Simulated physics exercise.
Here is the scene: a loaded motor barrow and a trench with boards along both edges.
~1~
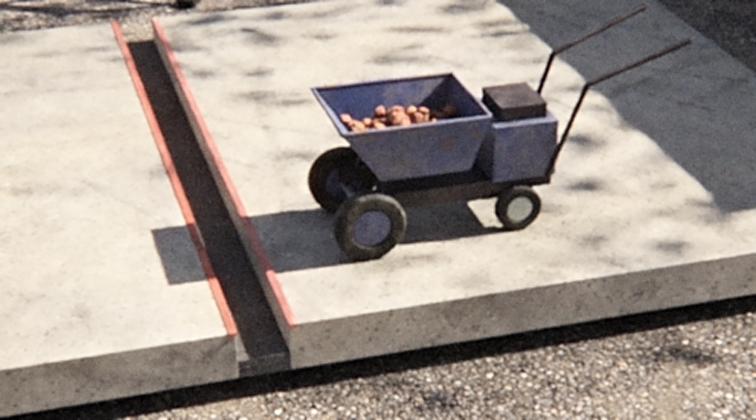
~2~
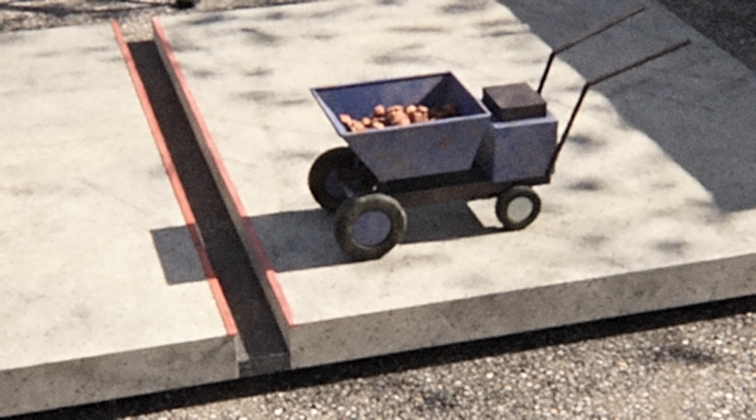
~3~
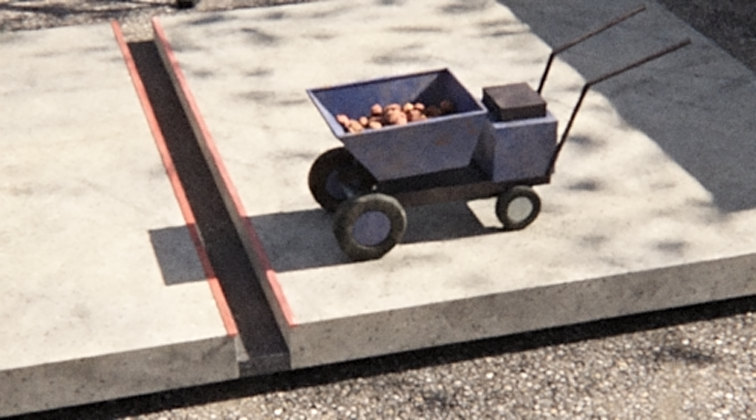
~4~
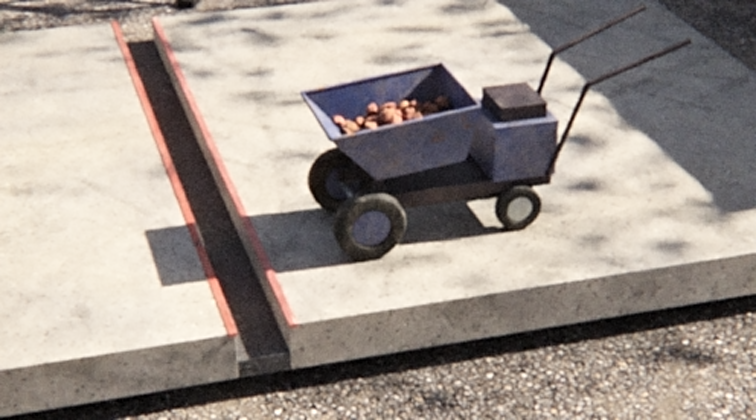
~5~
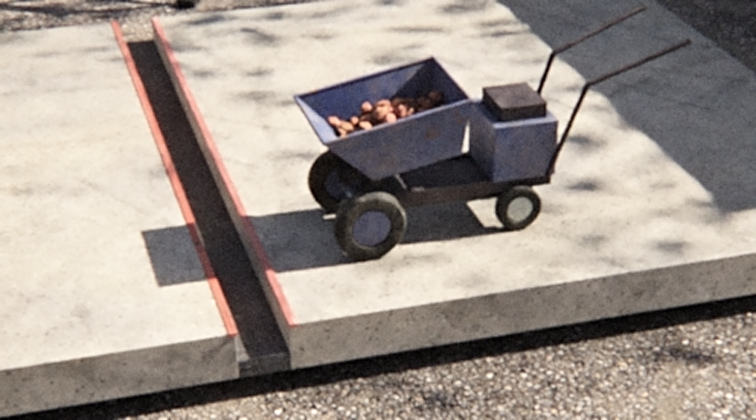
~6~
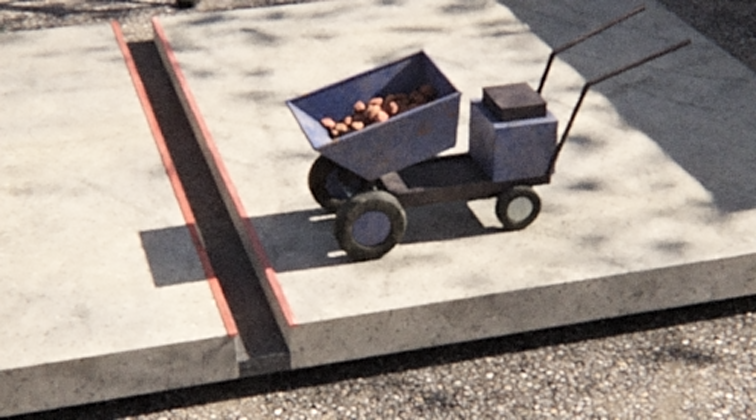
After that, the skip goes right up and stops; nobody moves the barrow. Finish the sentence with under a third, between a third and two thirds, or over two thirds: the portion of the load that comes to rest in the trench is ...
It is over two thirds.
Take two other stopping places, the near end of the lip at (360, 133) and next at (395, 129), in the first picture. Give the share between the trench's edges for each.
About 90 per cent for the first spot and about 40 per cent for the second.
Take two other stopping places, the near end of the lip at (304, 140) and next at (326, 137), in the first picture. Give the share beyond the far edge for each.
60 and 30 percent, in that order.
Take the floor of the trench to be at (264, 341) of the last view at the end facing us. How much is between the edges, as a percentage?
It comes out near 80 percent.
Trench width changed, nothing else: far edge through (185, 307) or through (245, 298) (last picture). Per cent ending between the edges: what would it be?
In order: Near 100, then 50 percent.
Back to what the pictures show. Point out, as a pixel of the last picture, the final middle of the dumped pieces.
Roughly at pixel (228, 263).
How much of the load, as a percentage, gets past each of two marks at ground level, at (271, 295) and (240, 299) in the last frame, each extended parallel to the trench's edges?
In order: Near 100 %, then 40 %.
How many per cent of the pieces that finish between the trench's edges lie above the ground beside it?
About 15 in a hundred.
Shortly afterwards, skip tipped steeply; the whole lot in the skip.
Next, skip tipped steeply; all but a few in the skip; a little in or heaped over the trench; only a few falling.
Some moments later, skip tipped right over; a little in the skip; the bulk in or heaped over the trench; a little beyond it.
In the end, skip tipped right over; only a few short of the trench; the bulk in or heaped over the trench; a little beyond it.
